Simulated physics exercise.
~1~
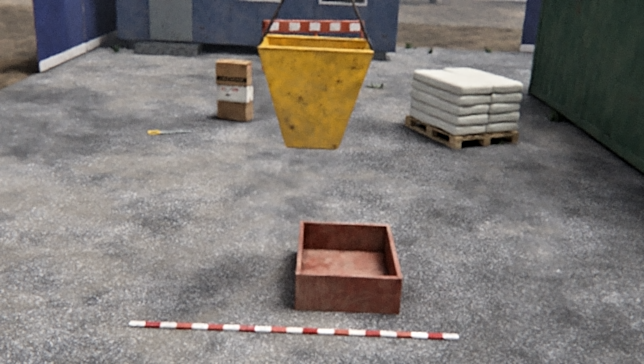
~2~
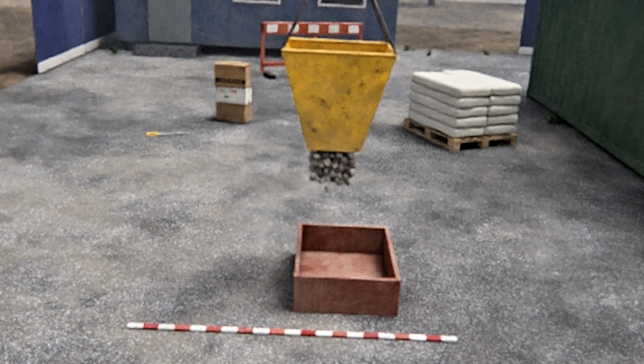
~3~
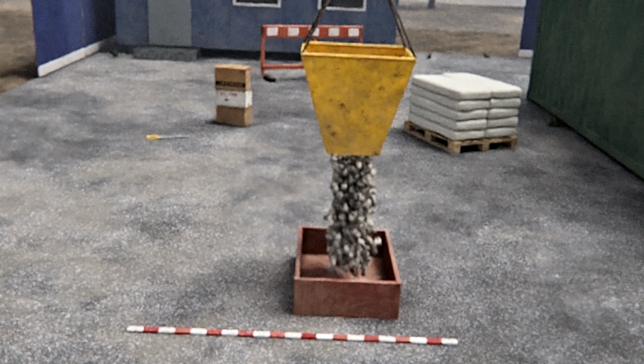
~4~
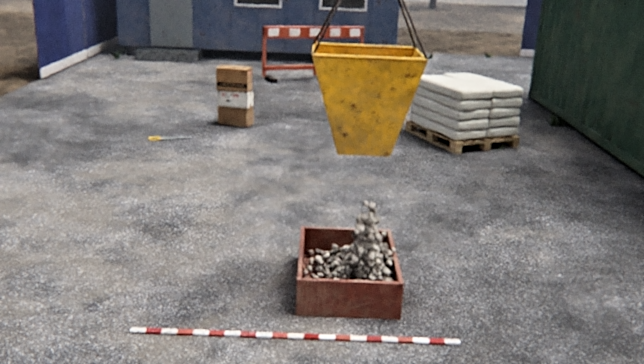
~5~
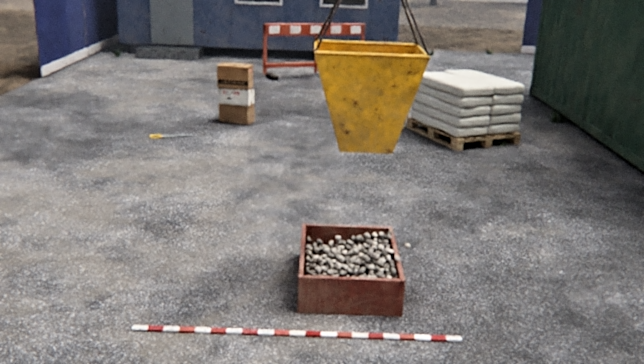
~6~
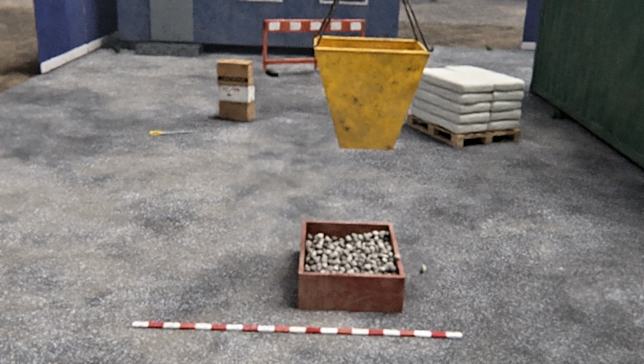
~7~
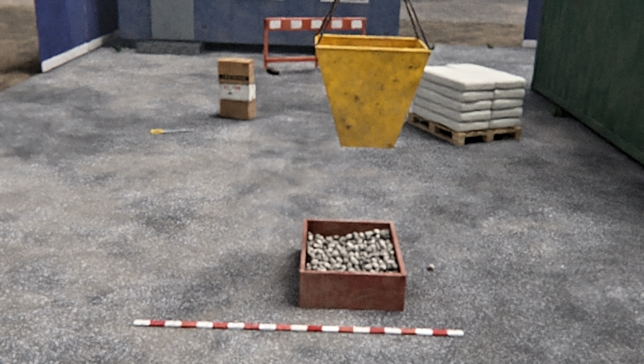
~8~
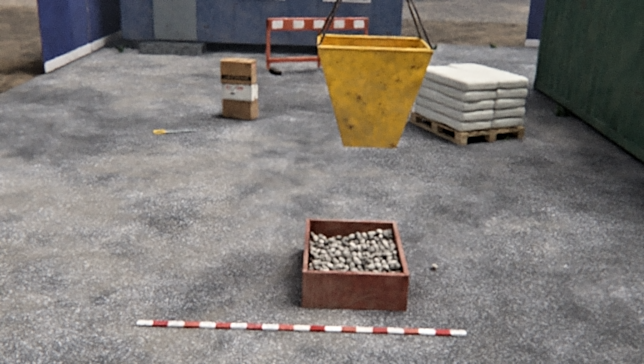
A yellow skip hangs from dark slings above a grey paved yard, seen from slightly above by a gently swaying camera, with an open reddish-brown bin below it. A red and white banded pole lies in front of the bin, while a cardboard box, white sacks on a pallet, a barrier and blue and green walls stand behind. The skip moves right as its bottom opens and grey stones start to drop. They pour in a thick column into the bin, heap up, then settle and spread. Finally the empty skip hangs nearly still above the well-filled bin, with one stray stone on the ground to its right.
